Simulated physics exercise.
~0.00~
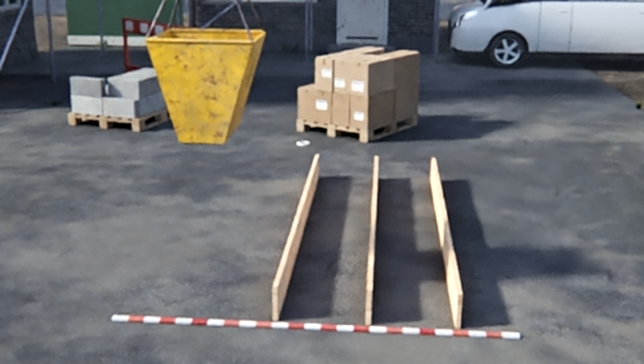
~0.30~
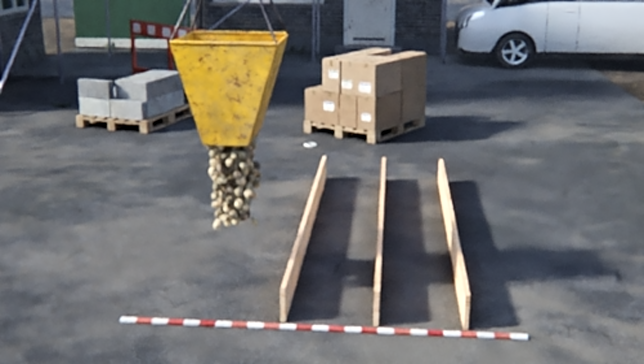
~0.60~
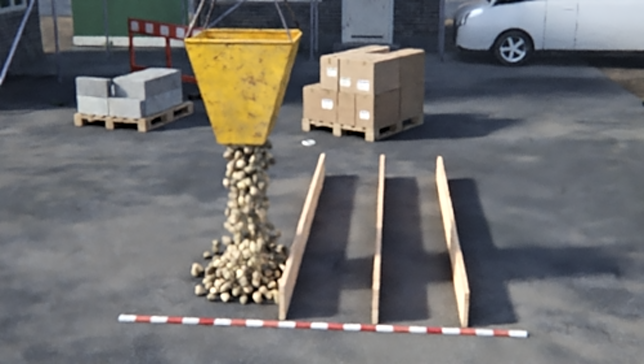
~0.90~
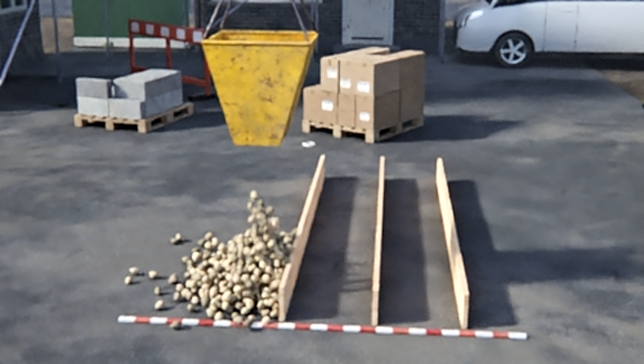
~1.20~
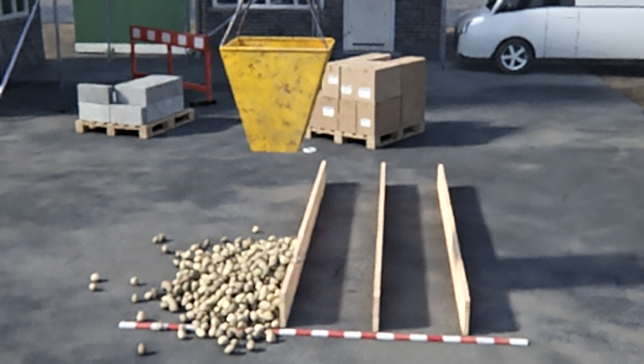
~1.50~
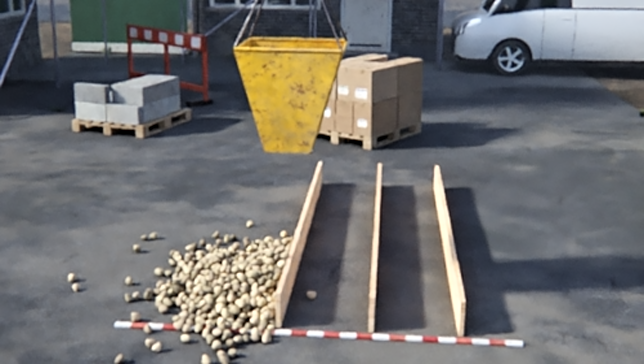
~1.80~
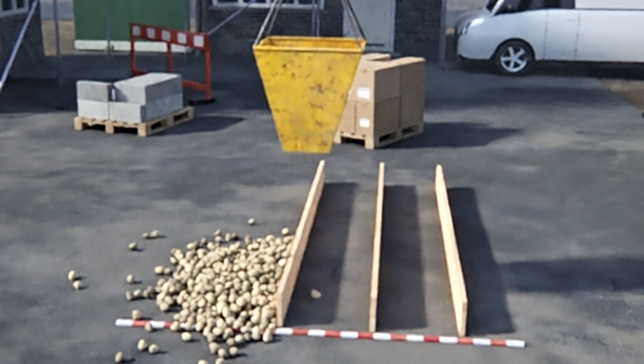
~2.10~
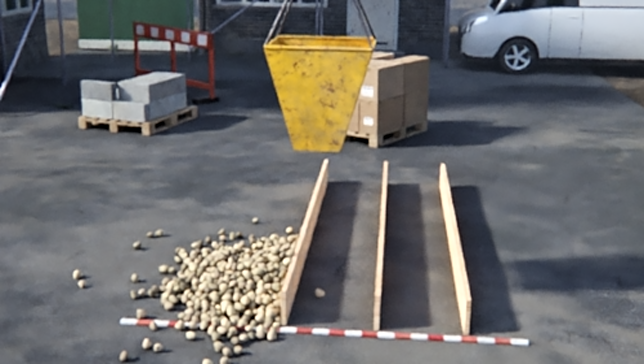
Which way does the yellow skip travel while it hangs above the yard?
The yellow skip travels to the right.
A yellow skip moves right, dropping all its rounded stones left of the upright planks.
